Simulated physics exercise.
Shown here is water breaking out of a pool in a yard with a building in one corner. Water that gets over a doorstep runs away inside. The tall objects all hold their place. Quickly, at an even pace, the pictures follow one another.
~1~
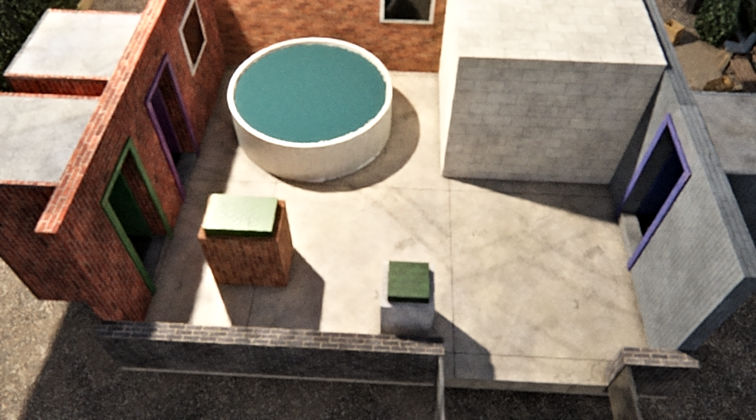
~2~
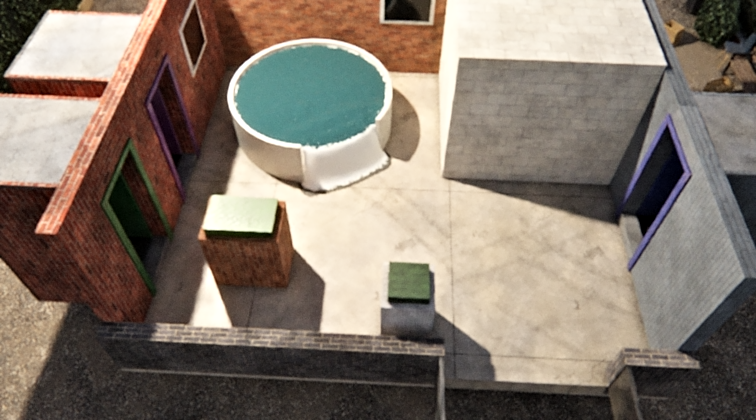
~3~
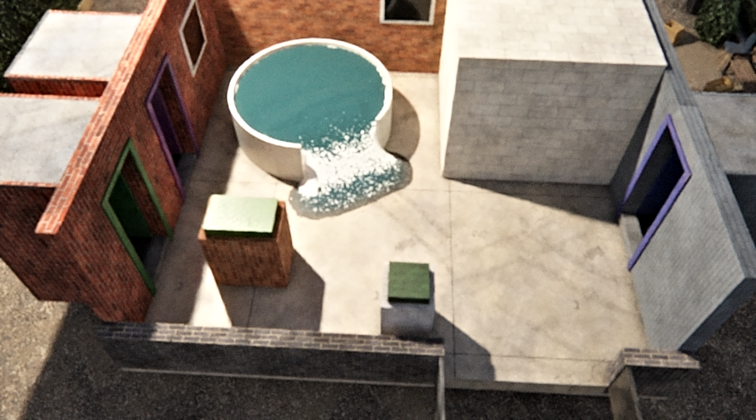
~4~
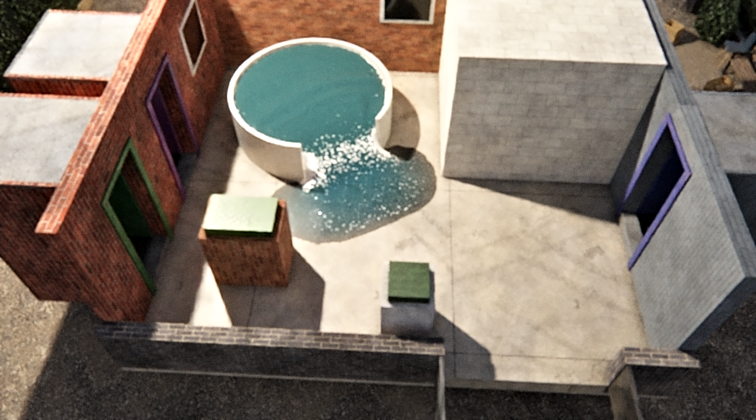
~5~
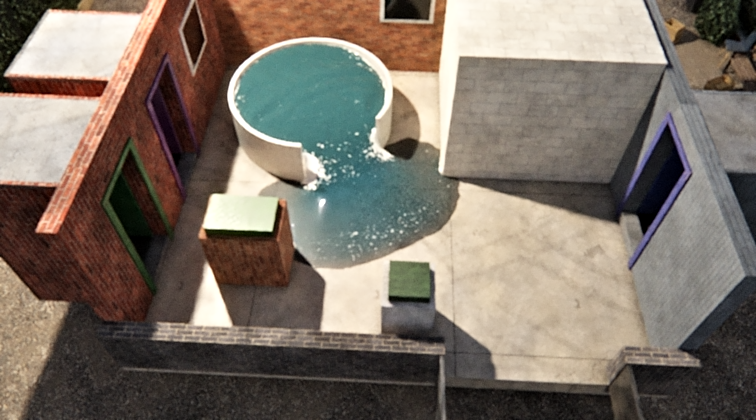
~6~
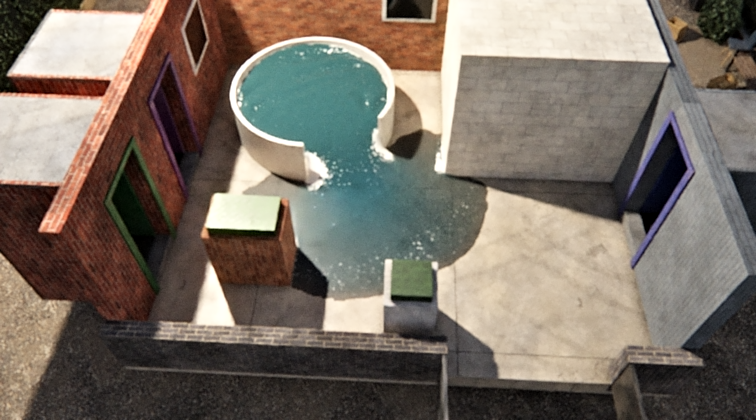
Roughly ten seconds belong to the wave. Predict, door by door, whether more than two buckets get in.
The green door does not pass two; the purple door does not pass two; the blue door does not pass two.
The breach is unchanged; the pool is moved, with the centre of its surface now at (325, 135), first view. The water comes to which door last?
The purple one.
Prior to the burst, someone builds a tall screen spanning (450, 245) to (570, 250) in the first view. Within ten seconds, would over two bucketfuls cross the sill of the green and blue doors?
Green door: Spared; blue door: Swamped.
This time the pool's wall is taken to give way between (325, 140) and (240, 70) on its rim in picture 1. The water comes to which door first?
It would be the door marked purple.
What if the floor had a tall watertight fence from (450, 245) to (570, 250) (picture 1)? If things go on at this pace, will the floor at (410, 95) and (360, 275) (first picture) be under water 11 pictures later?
First spot parched, second spot submerged.
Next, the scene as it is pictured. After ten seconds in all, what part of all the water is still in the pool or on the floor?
About 70 per cent.
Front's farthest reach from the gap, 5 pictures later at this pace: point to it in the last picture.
My pick would be pixel (561, 365).
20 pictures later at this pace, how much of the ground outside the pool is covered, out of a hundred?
I reckon around 80 %.
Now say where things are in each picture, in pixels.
Still water in the round tank at (311, 91), in the first frame.
Water pours out at (345, 164) and has run to (385, 156), in the second frame.
The front is at (408, 171), out from the gap at (345, 165), in the third frame.
Water pours out at (345, 165) and has run to (429, 195), in the fourth frame.
The front is at (450, 206), out from the gap at (345, 165), in the fifth frame.
Water pours out at (347, 163) and has run to (462, 250), in the sixth frame.
A moment on, water covers 50 % of the floor; the green door not reached, the purple door not reached, the blue door not reached.
Next, water covers 70 % of the floor; the green door wet at the sill, nothing in, the purple door not reached, the blue door wet at the sill, nothing in.
Then, water covers 80 % of the floor; the green door wet at the sill, nothing in, the purple door wet at the sill, nothing in, the blue door wet at the sill, nothing in.
Later, water covers 90 % of the floor; the green door under two buckets in, the purple door wet at the sill, nothing in, the blue door under two buckets in.
In the end, water covers 100 % of the floor; the green door under two buckets in, the purple door wet at the sill, nothing in, the blue door under two buckets in.
